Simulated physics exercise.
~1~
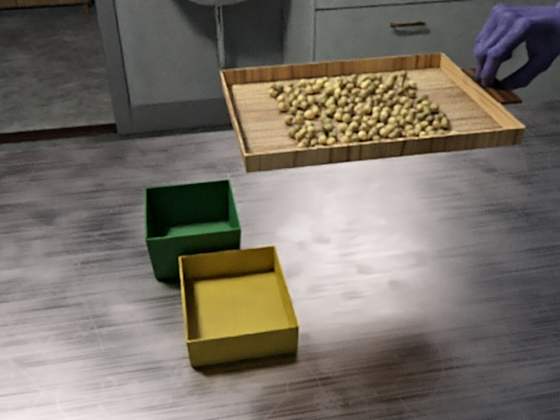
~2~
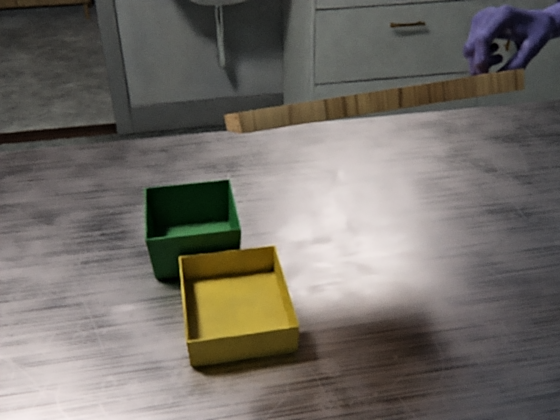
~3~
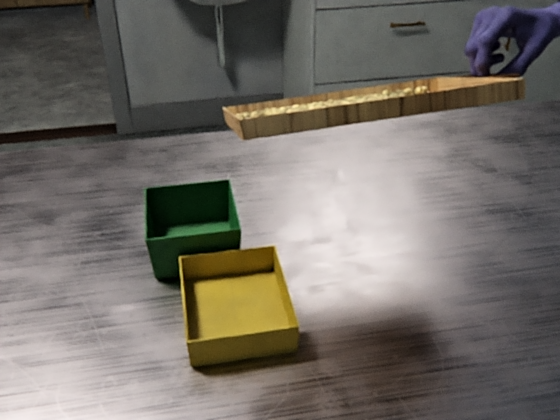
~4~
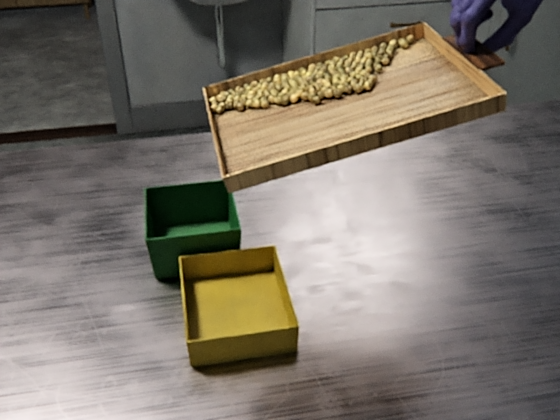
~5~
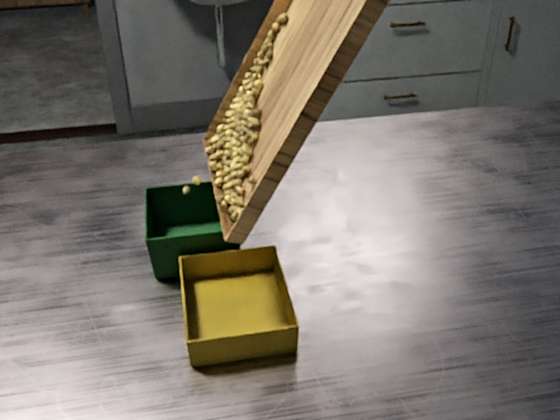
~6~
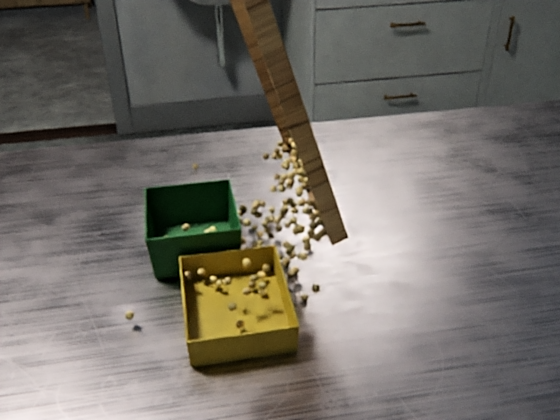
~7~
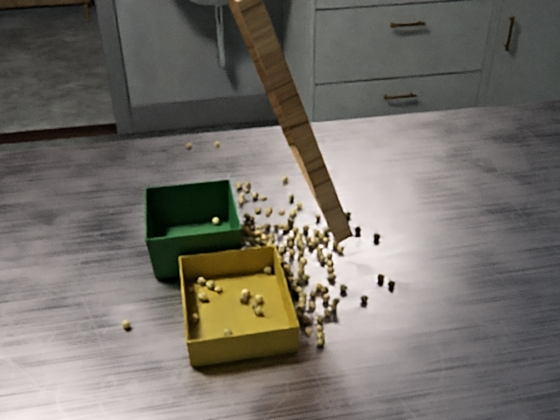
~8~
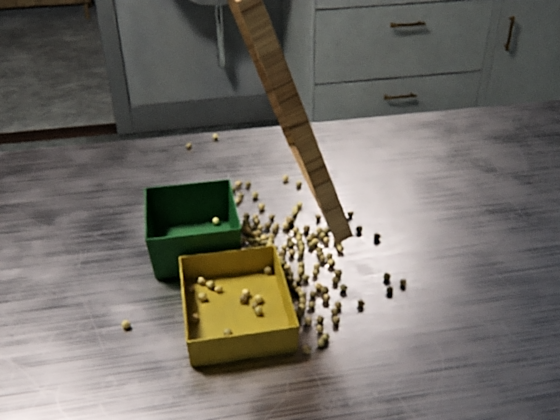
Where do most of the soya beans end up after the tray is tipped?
Most of them end up outside the tins, scattered on the table. Only a small share lands in the yellow tin and a few in the green one.
